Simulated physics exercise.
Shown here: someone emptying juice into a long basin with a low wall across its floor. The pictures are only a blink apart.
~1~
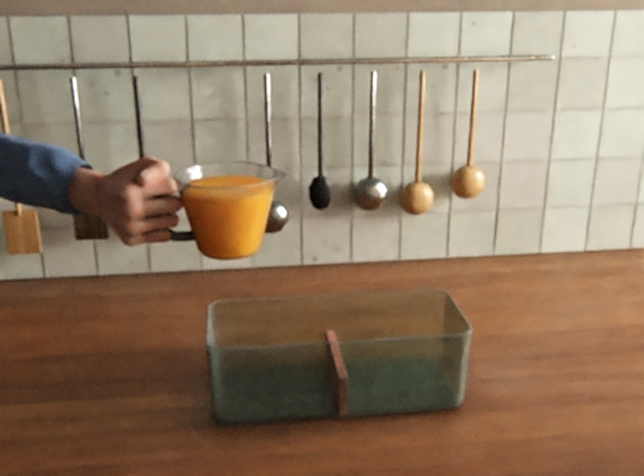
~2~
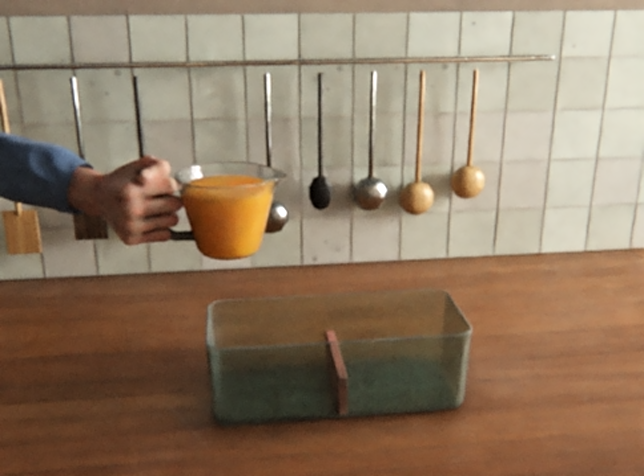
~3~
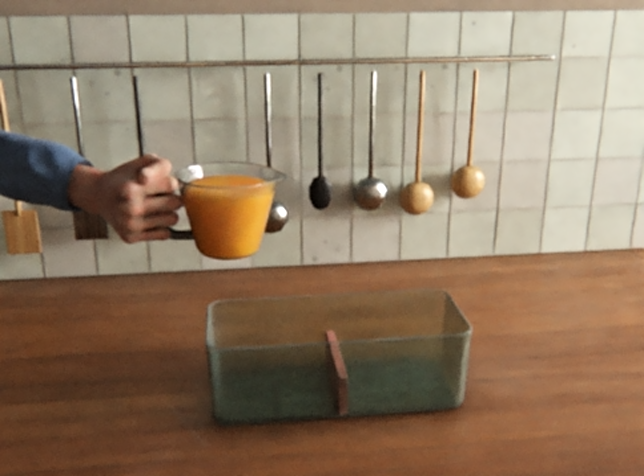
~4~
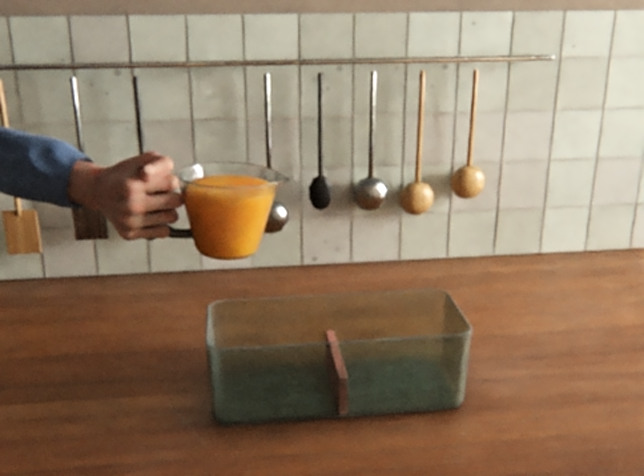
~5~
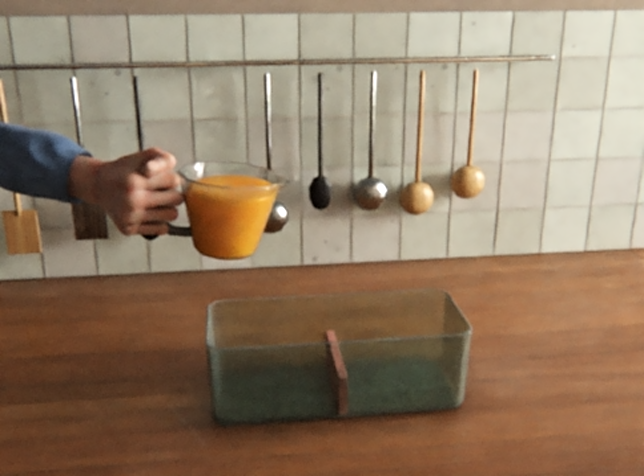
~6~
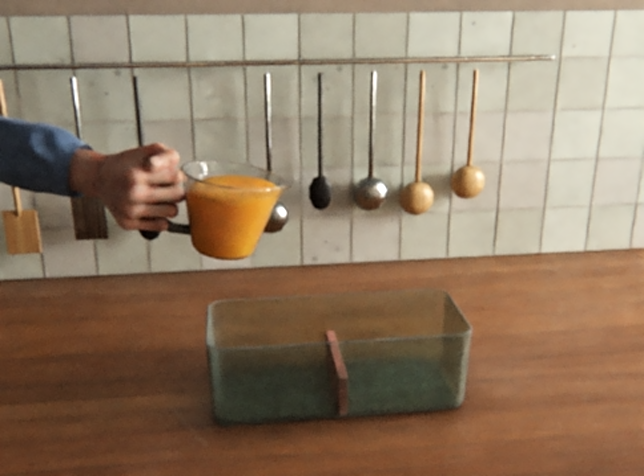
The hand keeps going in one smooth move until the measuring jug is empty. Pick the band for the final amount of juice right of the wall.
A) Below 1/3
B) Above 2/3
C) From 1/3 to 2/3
The answer is C.
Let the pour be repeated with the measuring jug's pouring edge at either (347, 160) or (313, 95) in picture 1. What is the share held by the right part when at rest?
The first gives 95 %, the second 90 %.
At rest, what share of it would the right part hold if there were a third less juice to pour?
About 20 in a hundred.
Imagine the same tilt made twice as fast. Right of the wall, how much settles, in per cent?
About 30 per cent.
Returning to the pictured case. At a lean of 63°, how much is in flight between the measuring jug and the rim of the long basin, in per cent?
That works out near 25 percent.
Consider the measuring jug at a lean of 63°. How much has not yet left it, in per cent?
Around 65 in a hundred.
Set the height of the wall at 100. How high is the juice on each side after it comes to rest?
Near 20 in a hundred to the left, 20 to the right.
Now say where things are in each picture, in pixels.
In the first frame, it leans 0°; its right rim is at (286, 174); the juice meets the walls at (181, 187) and (273, 184); the long basin's rim runs from (208, 325) to (458, 311); the wall's top is at (336, 353).
In the second frame, it leans 0°; its right rim is at (287, 174); the juice meets the walls at (182, 186) and (273, 183).
In the third frame, it leans 2°; its right rim is at (288, 176); the juice meets the walls at (182, 186) and (273, 184).
In the fourth frame, it leans 4°; its right rim is at (289, 178); the juice meets the walls at (184, 186) and (274, 185).
In the fifth frame, it leans 7°; its right rim is at (291, 181); the juice meets the walls at (185, 187) and (277, 186).
In the sixth frame, it leans 10°; its right rim is at (292, 185); the juice meets the walls at (187, 187) and (280, 186).
A moment on, the measuring jug is tipped part way and 66 per cent is still to pour, 2 is left of the wall and 8 right of it.
Next, the measuring jug is tipped on its side and 11 per cent is still to pour, 27 is left of the wall and 47 right of it.
Then the measuring jug is tipped right over and 0 per cent is still to pour, 50 is left of the wall and 48 right of it.
Later the measuring jug is tipped right over and 0 per cent is still to pour, 50 is left of the wall and 48 right of it.
In the end 50 per cent lies left of the wall, 48 right of it and 1 outside.
